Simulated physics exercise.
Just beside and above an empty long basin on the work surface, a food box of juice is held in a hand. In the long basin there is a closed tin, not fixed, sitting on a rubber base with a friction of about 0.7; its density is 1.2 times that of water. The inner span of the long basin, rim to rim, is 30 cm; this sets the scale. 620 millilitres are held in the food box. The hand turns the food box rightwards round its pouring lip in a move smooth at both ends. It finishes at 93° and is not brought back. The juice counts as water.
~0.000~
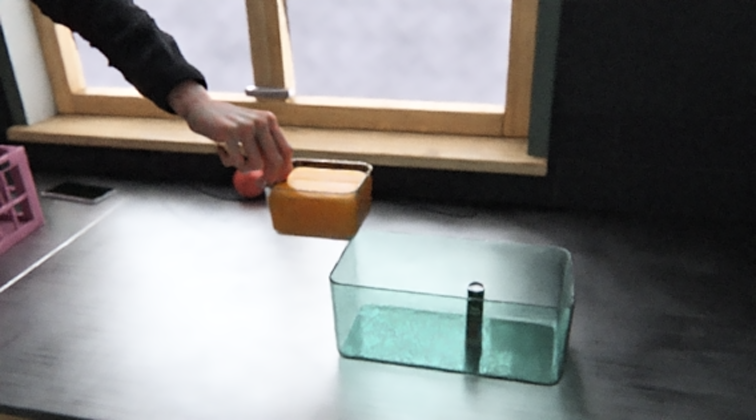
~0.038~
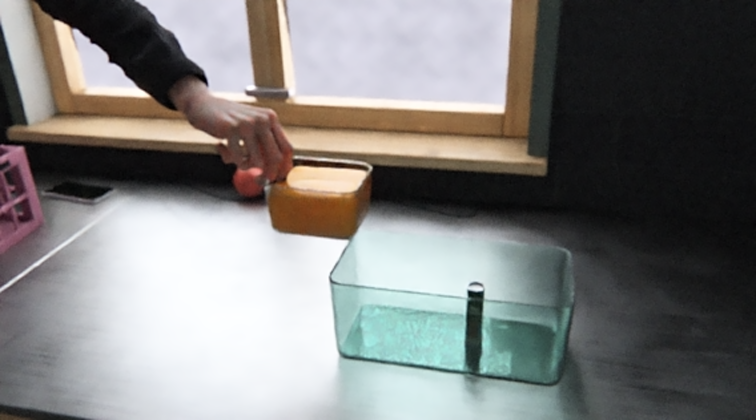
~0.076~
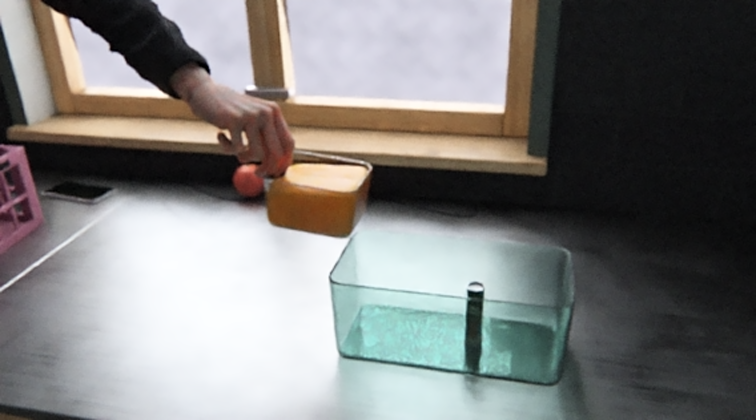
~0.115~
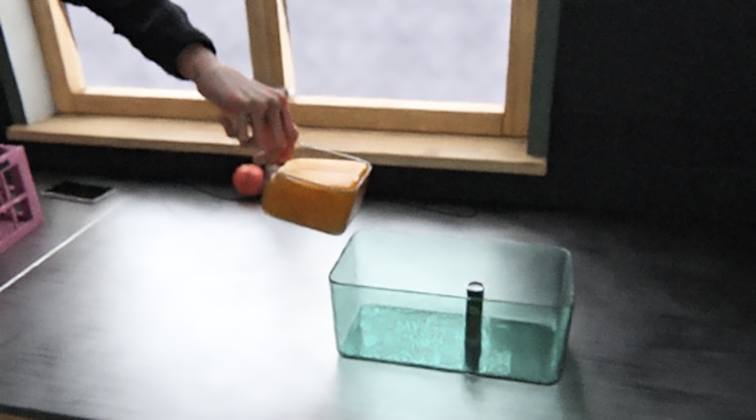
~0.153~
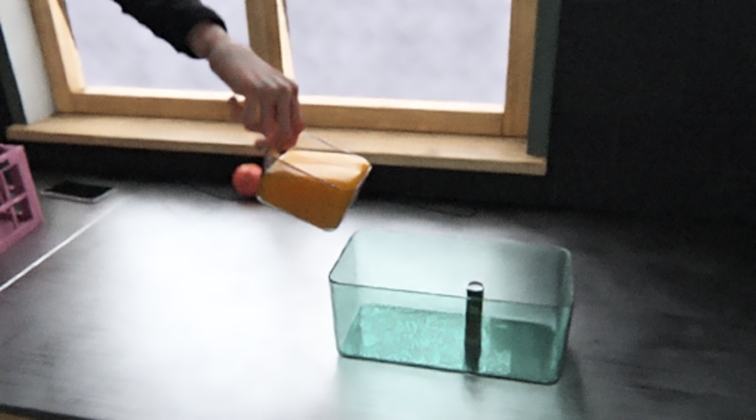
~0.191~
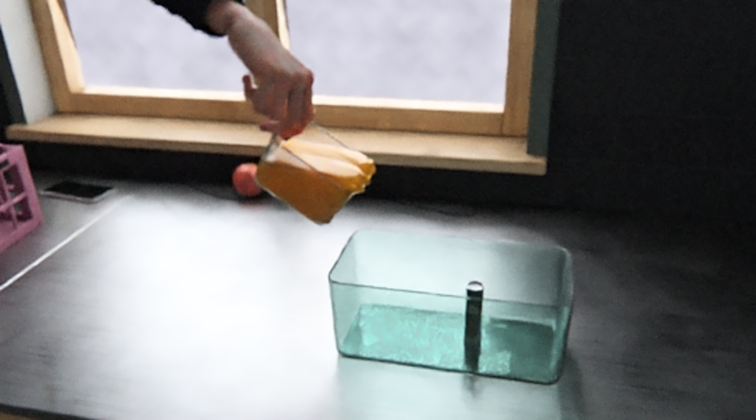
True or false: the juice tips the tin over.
True.
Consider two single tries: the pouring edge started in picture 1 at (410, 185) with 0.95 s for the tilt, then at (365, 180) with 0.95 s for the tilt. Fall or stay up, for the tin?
First it stays on its base; then it stays on its base.
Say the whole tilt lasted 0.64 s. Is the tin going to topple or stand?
Result: Tin tipped over.
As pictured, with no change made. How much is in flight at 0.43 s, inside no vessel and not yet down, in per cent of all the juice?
Estimate: About 50 % of all of it.
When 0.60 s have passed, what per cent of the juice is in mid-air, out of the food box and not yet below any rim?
About 20 per cent.
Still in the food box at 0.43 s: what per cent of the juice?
Still held: Roughly 42 % of the total.
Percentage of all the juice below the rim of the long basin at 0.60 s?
My estimate is about 74 percent.
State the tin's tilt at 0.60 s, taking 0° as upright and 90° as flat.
The tilt comes to near 0°.
Then, 0.43 s in, the tilt is 91° and 42 per cent is still to pour; the tin stands where it began.
Then, 0.60 s in, the tilt is 93° and 7 per cent is still to pour; the tin stands 1 cm from where it began.
Then, 0.77 s in, the tilt is 93° and 2 per cent is still to pour; the tin leans 8°.
Then, 0.97 s in, the tilt is 93° and 1 per cent is still to pour; the tin leans 34°.
Finally, the tin lies on its side.
